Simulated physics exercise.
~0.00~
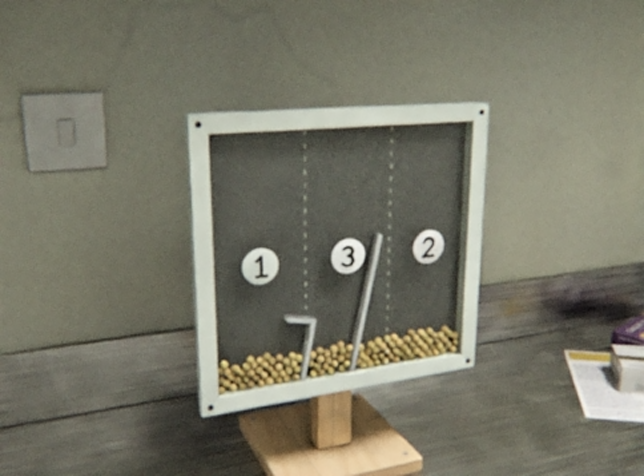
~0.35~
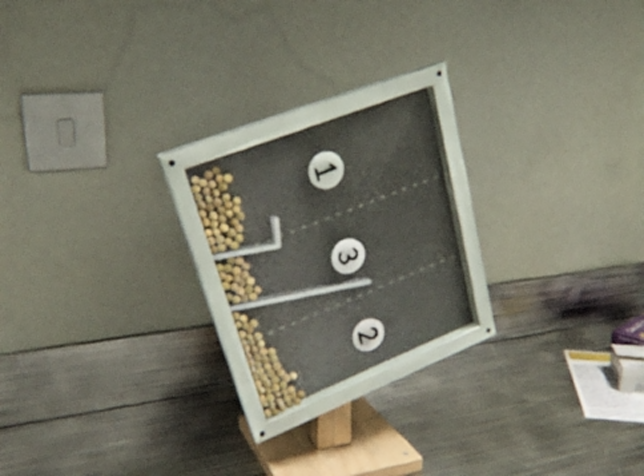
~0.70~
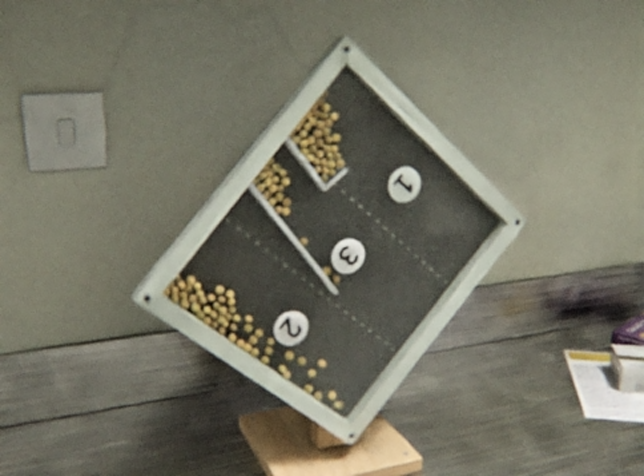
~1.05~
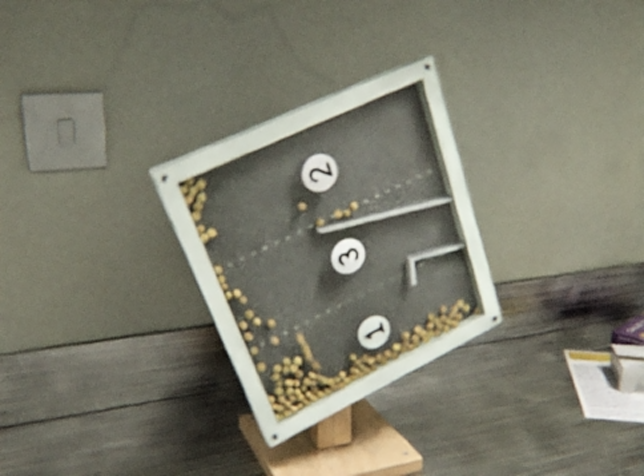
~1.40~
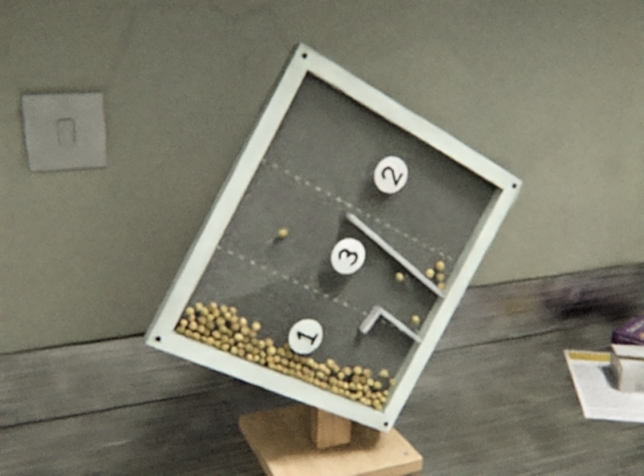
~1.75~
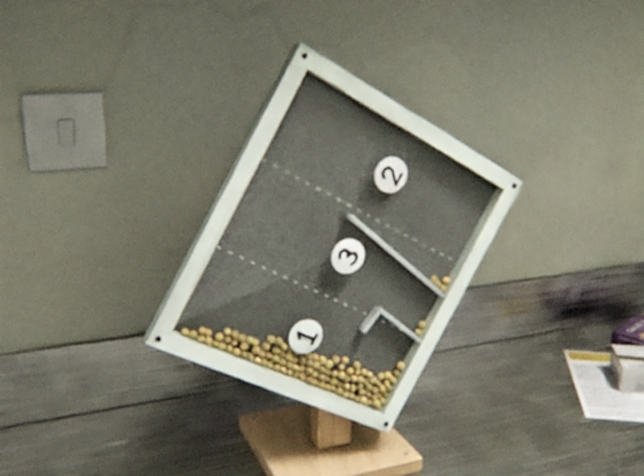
The video shows a square, clear-fronted box of pale beans on a wooden stand turning clockwise in stages, the beans sliding and tumbling past two inner ledges. It stops tilted, with nearly all the beans settled along the lowest side in strip one and a few against the ledges.
